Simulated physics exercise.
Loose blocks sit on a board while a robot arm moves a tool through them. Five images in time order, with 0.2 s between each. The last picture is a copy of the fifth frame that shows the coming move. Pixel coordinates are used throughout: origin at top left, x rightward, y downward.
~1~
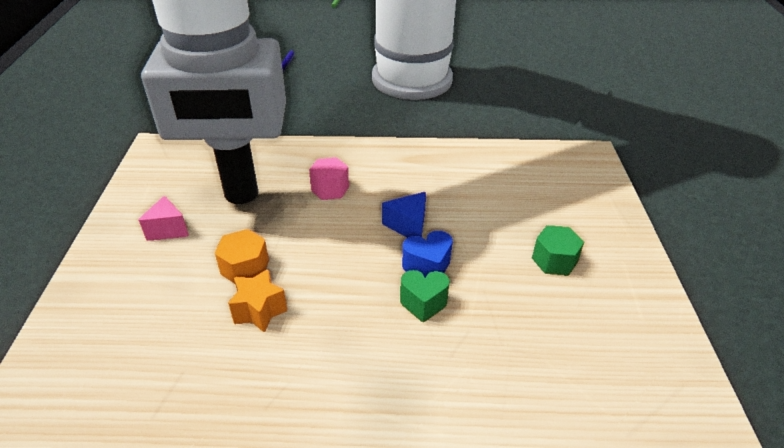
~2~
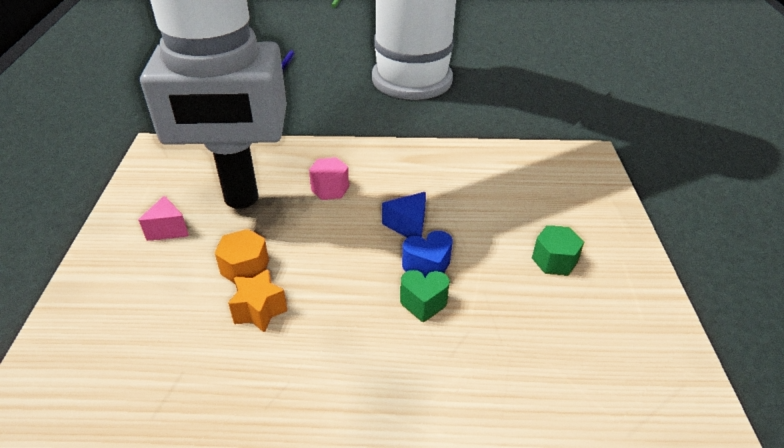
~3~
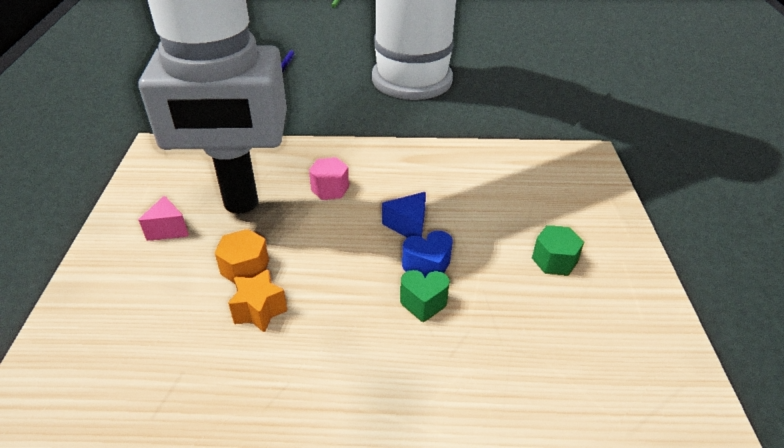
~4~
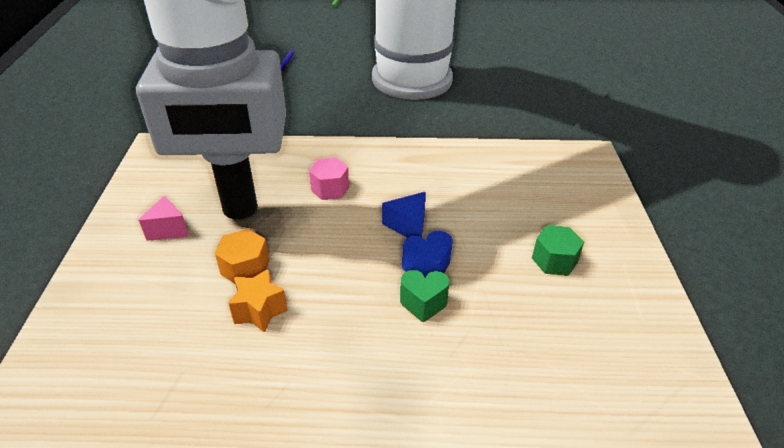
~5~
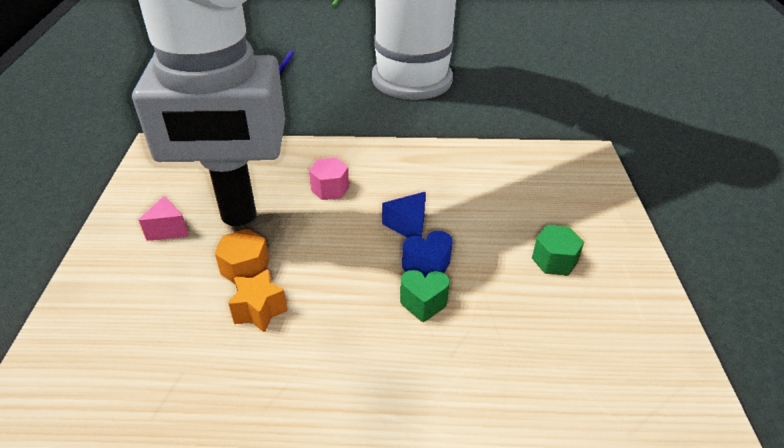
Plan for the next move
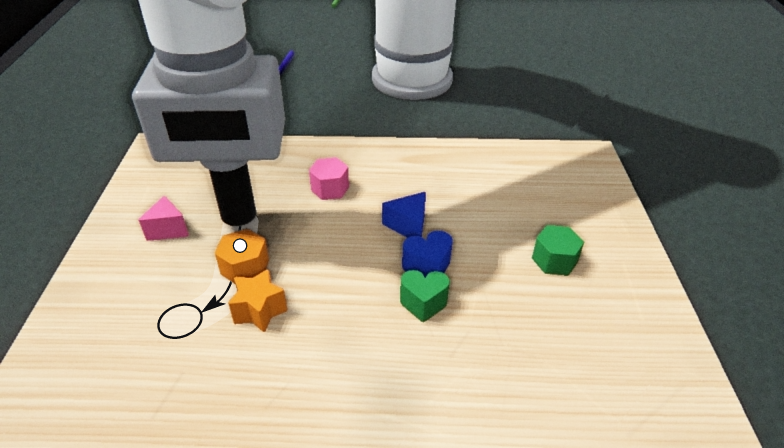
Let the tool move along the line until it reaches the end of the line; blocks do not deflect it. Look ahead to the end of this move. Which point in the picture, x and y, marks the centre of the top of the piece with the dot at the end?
Expect it around (238, 306).
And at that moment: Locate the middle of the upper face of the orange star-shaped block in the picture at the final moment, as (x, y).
Its top face will be centred at roughly (272, 329).
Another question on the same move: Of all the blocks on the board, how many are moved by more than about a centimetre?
It displaces two.
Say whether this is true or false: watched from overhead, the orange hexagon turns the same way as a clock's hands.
Verdict: False.
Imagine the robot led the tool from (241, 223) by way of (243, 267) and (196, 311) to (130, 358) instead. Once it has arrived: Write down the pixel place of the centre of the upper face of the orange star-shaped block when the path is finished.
Just about (260, 321).
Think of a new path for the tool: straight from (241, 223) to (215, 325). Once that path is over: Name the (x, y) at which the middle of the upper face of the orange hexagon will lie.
About (248, 323).
Drawn move, from (241, 223) through (236, 256) and (226, 293) to (180, 321); the dot is on the orange hexagon.
The first path, step by step. One third of the way, tool (234, 249); orange hexagon (241, 263); orange star-shaped block (255, 293).
Two thirds of the way, tool (223, 285); orange hexagon (240, 301), turned 30° anticlockwise; orange star-shaped block (271, 327), turned 30° anticlockwise.
At the end, tool (177, 312); pink triangular piece still; orange hexagon (238, 306), turned 35° anticlockwise; orange star-shaped block (272, 329), turned 35° anticlockwise.
